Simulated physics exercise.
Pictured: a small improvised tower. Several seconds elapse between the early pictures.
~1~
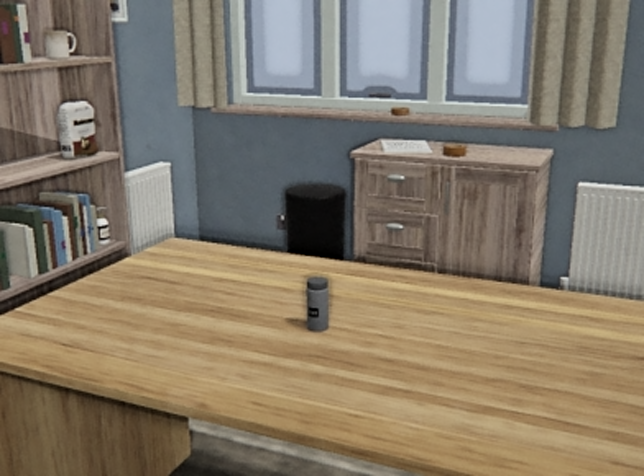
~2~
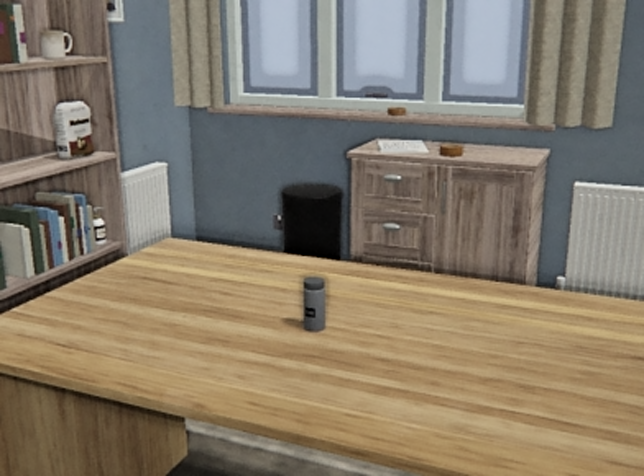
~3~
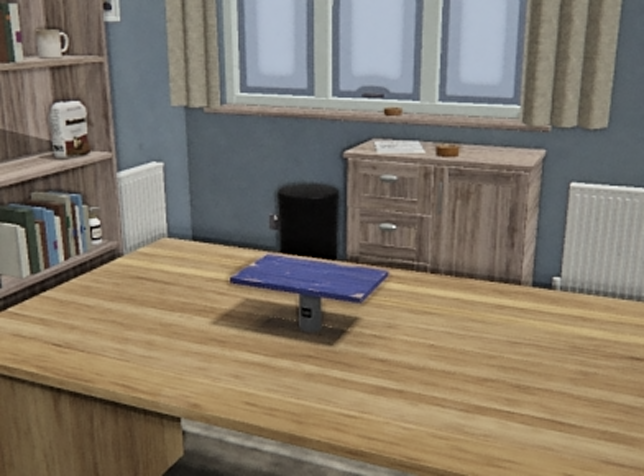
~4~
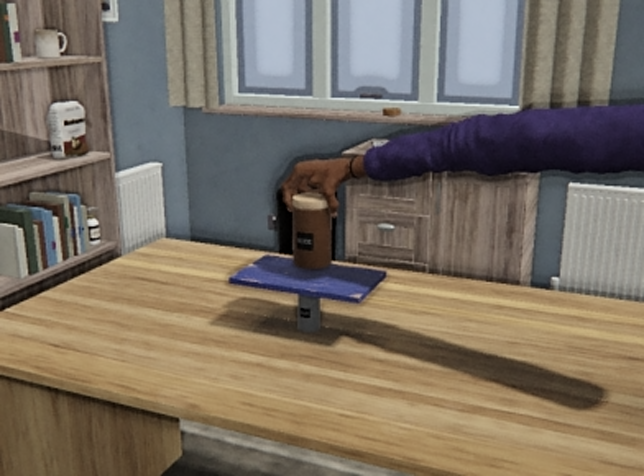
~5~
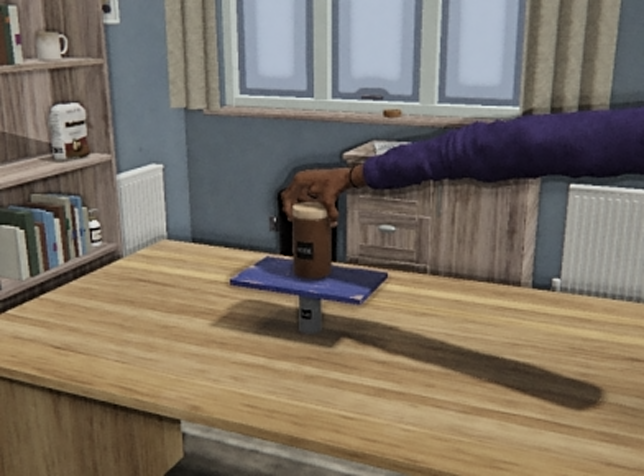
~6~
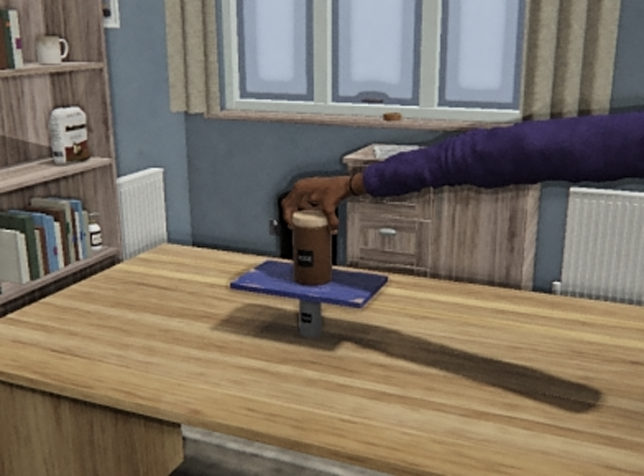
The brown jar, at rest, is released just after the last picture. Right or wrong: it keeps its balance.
Right.
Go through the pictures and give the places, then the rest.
In the first picture, the last thing is not in view yet.
In the second picture, the last thing is not in view yet.
In the third picture, the last thing is not in view yet; blue board (310, 277).
The fourth picture shows still above its spot; brown jar (312, 230); blue board (309, 277).
The fifth picture shows still above its spot; brown jar (312, 240); blue board (310, 279).
The sixth picture shows in place under the hand; brown jar (312, 248); blue board (310, 282).
Then, 0.50 s later than the last frame, all is still.
Then, 1.30 s later than the last frame, brown jar resting near (312, 248).
When it is over, all 3 as before. End places, in pixels of the last picture, brown jar near (312, 248). The stack stays up.
